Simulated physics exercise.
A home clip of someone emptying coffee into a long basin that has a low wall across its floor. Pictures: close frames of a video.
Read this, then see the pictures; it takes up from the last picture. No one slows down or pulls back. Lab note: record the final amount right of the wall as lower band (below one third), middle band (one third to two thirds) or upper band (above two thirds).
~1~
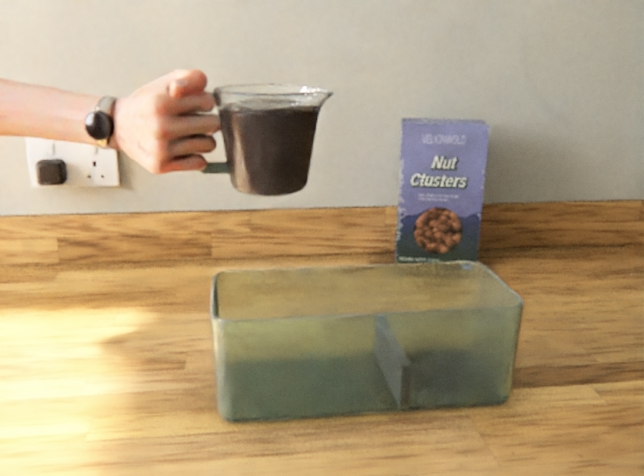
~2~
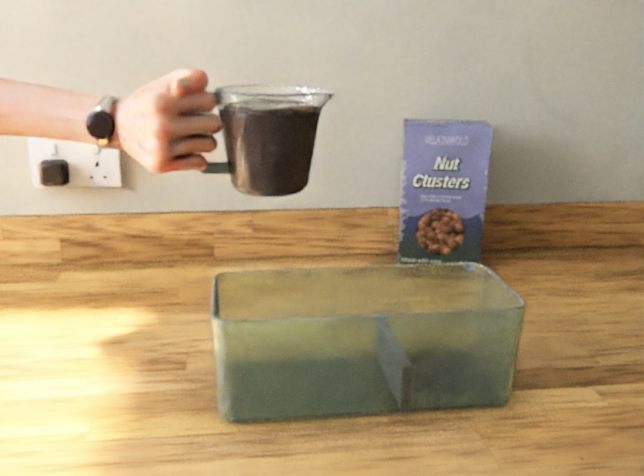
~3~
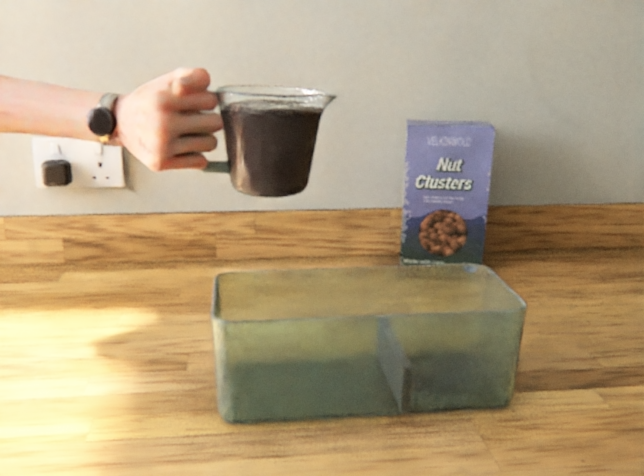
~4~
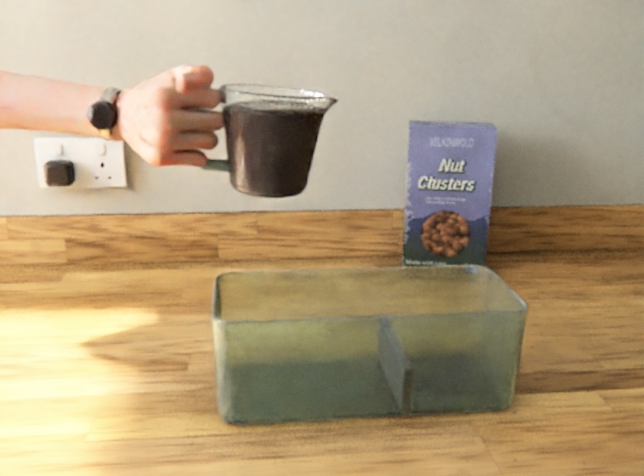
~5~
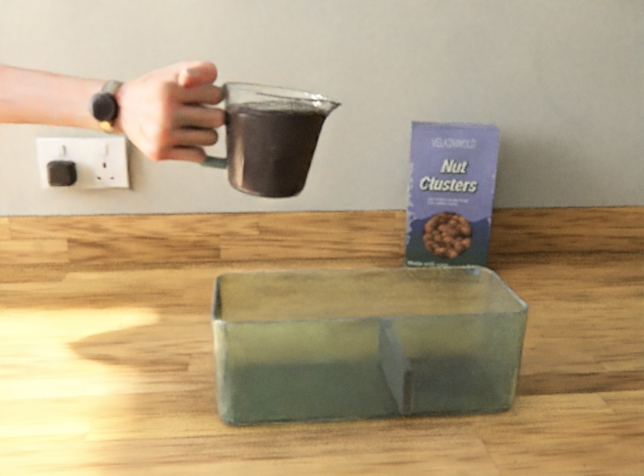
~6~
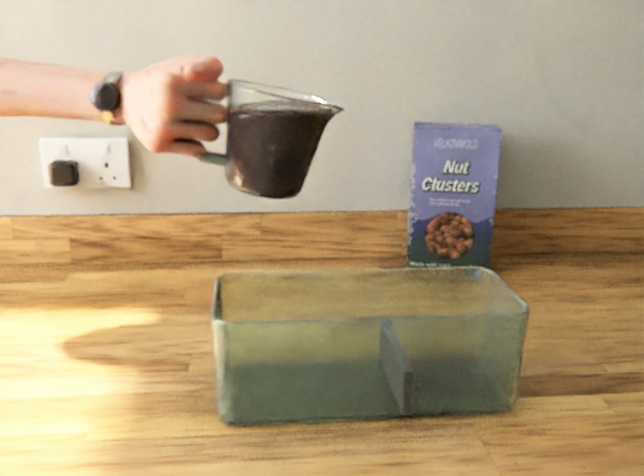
A third to two thirds.
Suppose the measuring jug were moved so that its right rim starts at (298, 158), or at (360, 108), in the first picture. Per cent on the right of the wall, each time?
About 5 % the first time, about 75 % the second.
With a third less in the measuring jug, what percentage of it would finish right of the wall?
I'd say roughly 10 percent.
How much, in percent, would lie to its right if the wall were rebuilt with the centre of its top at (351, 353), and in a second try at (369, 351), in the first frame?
Try one about 90 %, try two about 80 %.
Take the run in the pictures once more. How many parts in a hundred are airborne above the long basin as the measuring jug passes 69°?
Estimate: 25 per cent, roughly.
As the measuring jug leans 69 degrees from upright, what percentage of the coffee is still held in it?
Still holding around 65 %, give or take.
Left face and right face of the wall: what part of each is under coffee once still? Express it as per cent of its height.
On the left roughly 20, on the right roughly 30.
A moment on, the measuring jug is tipped part way and 67 per cent is still to pour, 2 is left of the wall and 7 right of it.
Next, the measuring jug is tipped right over and 9 per cent is still to pour, 32 is left of the wall and 42 right of it.
Then the measuring jug is tipped right over and 0 per cent is still to pour, 55 is left of the wall and 43 right of it.
Later the measuring jug is tipped right over and 0 per cent is still to pour, 55 is left of the wall and 43 right of it.
In the end 55 per cent lies left of the wall, 43 right of it and 2 outside.
